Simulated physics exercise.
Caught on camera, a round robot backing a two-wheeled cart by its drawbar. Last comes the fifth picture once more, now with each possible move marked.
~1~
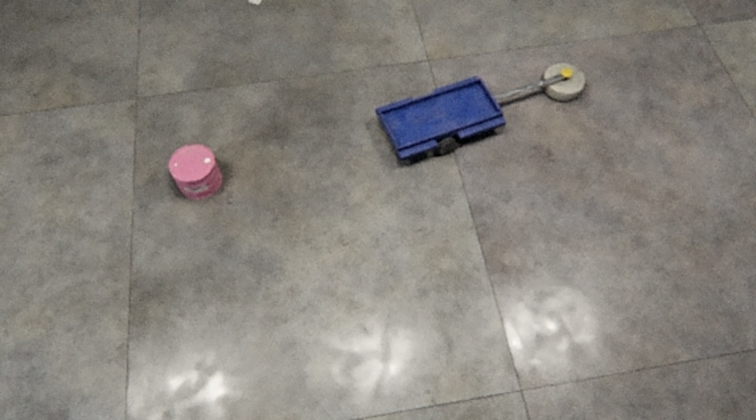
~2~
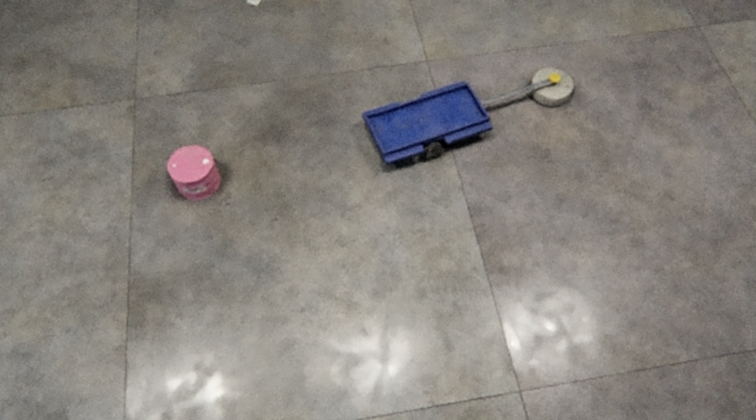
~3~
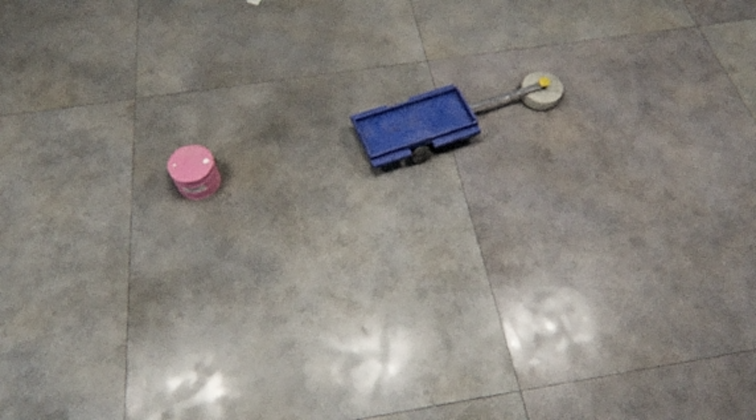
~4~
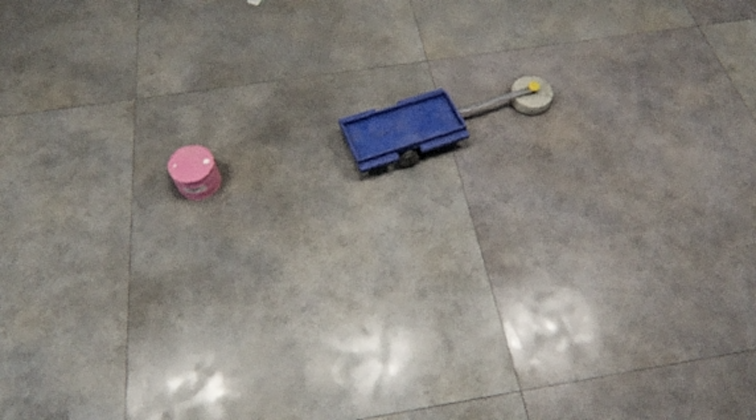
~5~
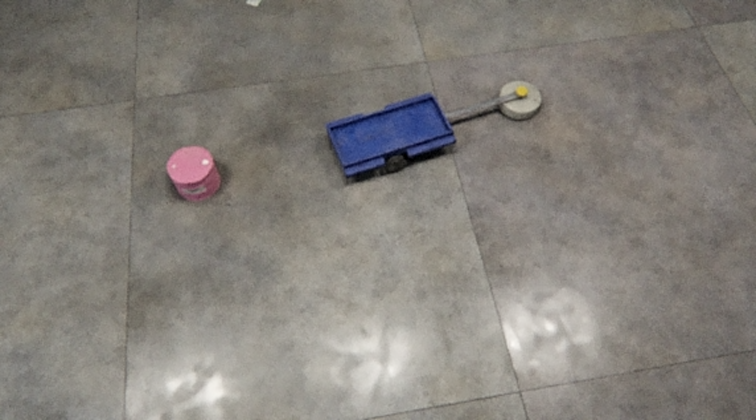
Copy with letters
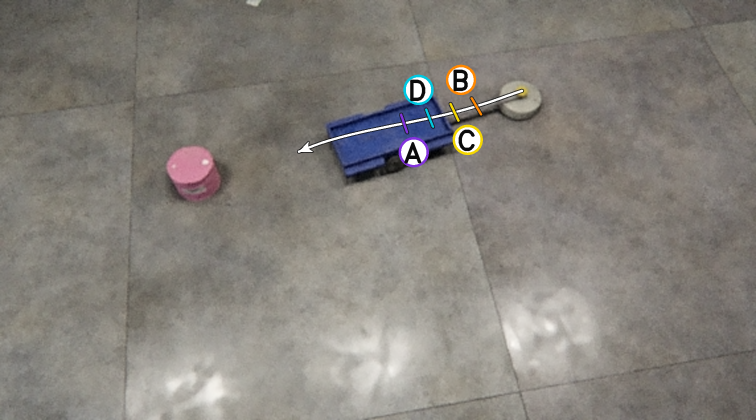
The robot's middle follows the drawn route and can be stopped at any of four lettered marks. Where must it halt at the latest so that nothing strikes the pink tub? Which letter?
All is well up to D.
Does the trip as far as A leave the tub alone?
No.
On the marked copy, A at (404, 123); B at (476, 106); C at (455, 112); D at (430, 118); the route from (522, 91) via (414, 121) to (299, 152).
Following D. Soon after the start, robot (489, 109), cart (355, 143).
Later, robot (458, 118), cart (321, 153).
In the end, robot (429, 125), cart (290, 162); nothing has been touched.
As for the rest, A is too far, the tub has been hit; B is safe but short; C is safe but short.
